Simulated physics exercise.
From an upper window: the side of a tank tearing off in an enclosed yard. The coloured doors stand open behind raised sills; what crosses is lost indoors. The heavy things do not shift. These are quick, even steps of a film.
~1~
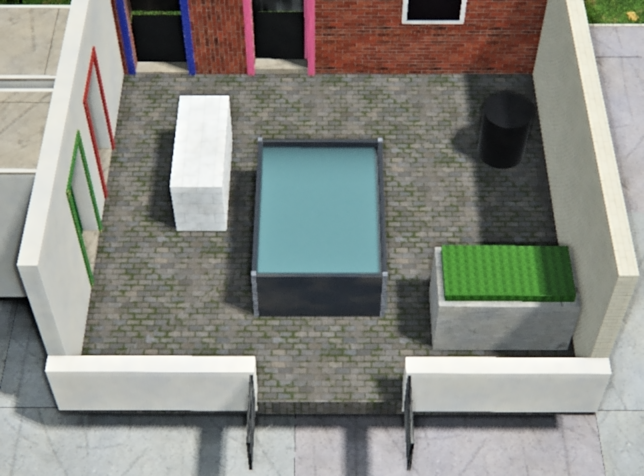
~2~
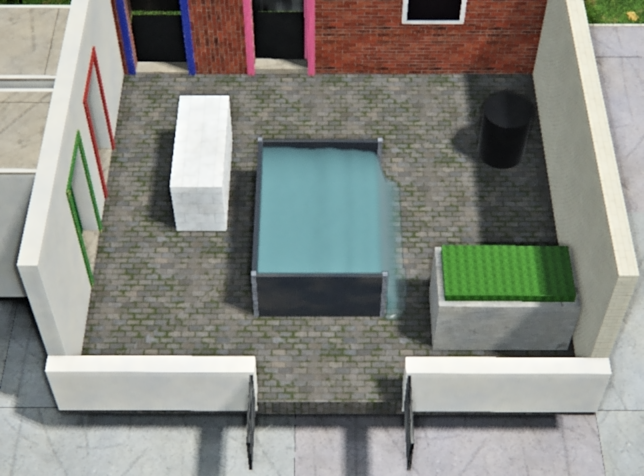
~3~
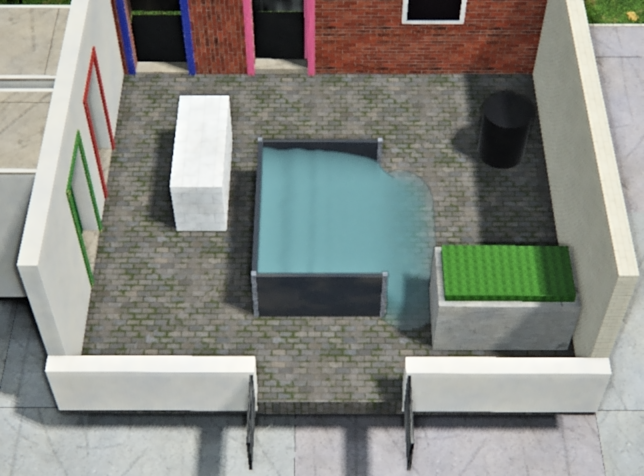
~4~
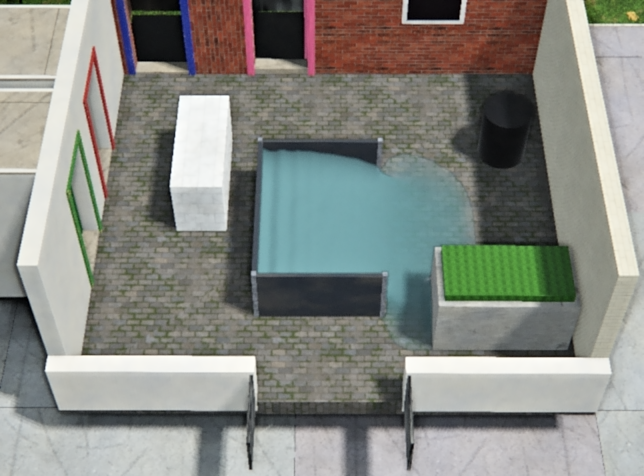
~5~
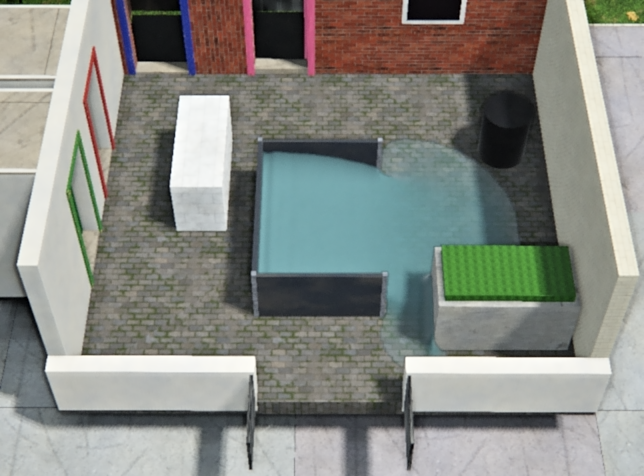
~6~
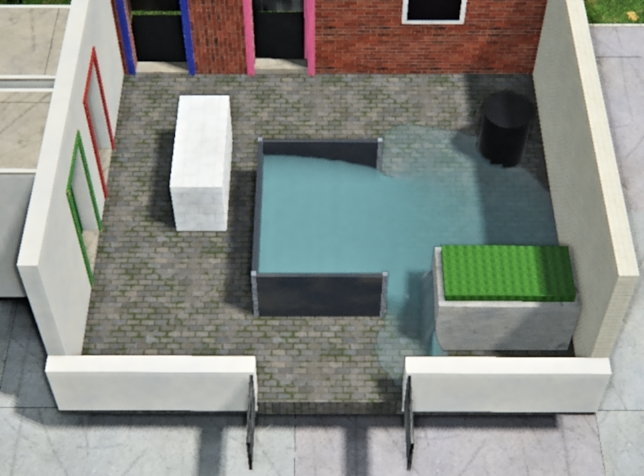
Water pouring out of the open right side of a tank and spreading across a paved yard, around a grass-topped block.
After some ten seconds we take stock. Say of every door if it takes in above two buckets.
The red door takes more than that; the green door stays under that; the pink door stays under that; the blue door takes more than that.
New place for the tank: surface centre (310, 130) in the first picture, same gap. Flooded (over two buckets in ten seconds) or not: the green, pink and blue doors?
In short: The green door floods; the pink door takes less; the blue door is over.
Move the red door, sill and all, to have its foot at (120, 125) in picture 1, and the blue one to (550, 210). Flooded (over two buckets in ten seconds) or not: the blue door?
One by one: Blue door takes more.
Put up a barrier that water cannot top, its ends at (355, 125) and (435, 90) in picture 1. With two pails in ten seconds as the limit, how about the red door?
The red door holds.
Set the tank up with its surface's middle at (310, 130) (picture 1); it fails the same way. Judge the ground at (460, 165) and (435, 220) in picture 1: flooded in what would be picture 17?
One after the other: Awash, covered.
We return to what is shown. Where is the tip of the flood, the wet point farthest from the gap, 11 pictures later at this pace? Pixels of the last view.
Close to (528, 80).
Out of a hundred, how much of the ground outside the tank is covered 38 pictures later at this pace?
Close to 85 %.
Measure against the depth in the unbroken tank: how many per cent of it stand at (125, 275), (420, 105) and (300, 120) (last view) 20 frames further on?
Roughly 0, 20 and 4 per cent, in turn.
A moment on, water covers 35 % of the floor; the red door not reached, the green door not reached, the pink door not reached, the blue door not reached.
Next, water covers 40 % of the floor; the red door not reached, the green door not reached, the pink door not reached, the blue door not reached.
Then, water covers 55 % of the floor; the red door not reached, the green door not reached, the pink door not reached, the blue door not reached.
Later, water covers 85 % of the floor; the red door under two buckets in, the green door not reached, the pink door under two buckets in, the blue door under two buckets in.
In the end, water covers 100 % of the floor; the red door over two buckets in, the green door wet at the sill, nothing in, the pink door under two buckets in, the blue door far over two buckets in.
